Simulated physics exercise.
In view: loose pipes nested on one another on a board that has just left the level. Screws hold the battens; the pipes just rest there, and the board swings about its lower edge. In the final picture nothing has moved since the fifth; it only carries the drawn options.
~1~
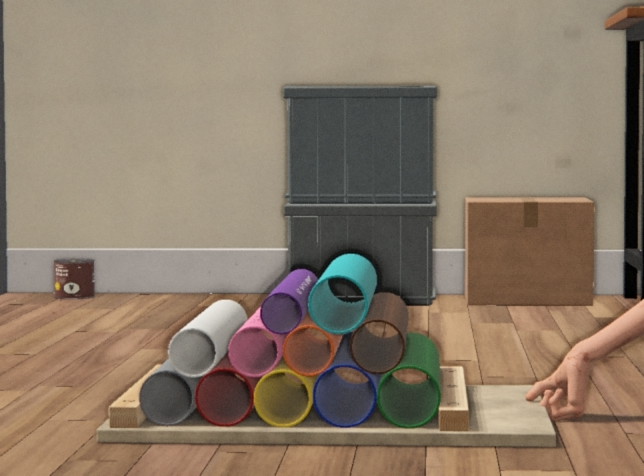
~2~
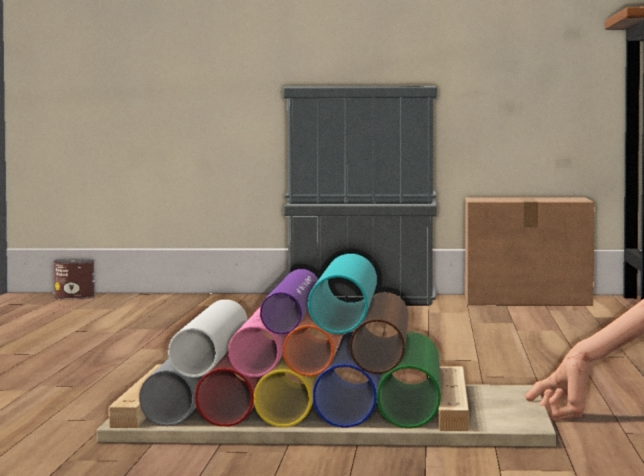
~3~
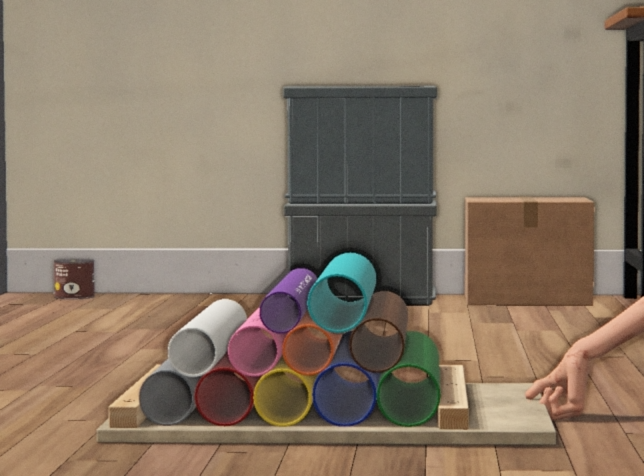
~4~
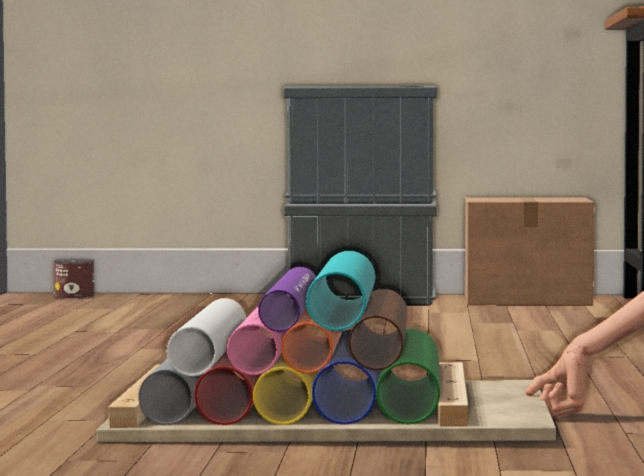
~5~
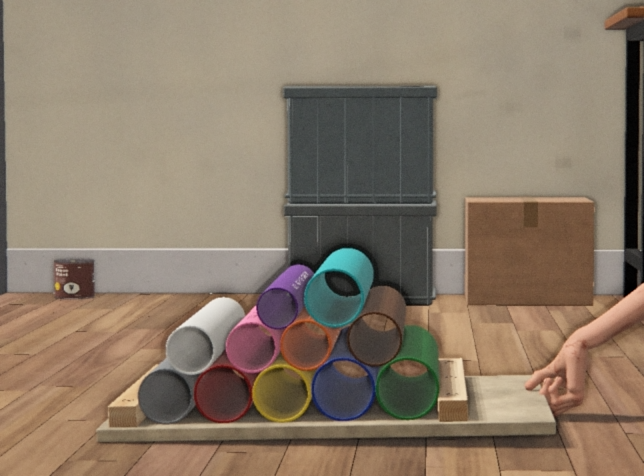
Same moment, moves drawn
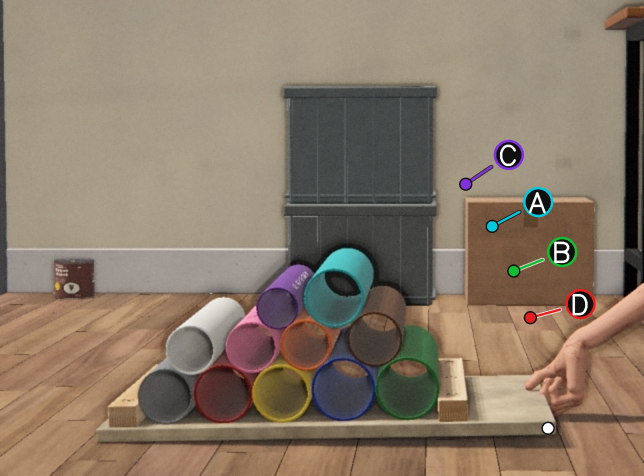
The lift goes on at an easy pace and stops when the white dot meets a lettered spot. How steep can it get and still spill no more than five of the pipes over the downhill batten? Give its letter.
A is the limit.
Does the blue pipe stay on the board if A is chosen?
Yes.
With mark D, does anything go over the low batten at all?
No.
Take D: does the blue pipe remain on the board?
Yes.
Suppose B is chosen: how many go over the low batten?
It comes to none.
On the marked copy, A at (492, 226); B at (514, 271); C at (466, 184); D at (530, 318); the white dot at (548, 428).
Taking A. A third of the way, board at 17°.
Two thirds of the way, board at 28°.
When it is over, board at 28°, none over the low batten.
As for the rest, B none over the low batten; C six over the low batten; D none over the low batten.
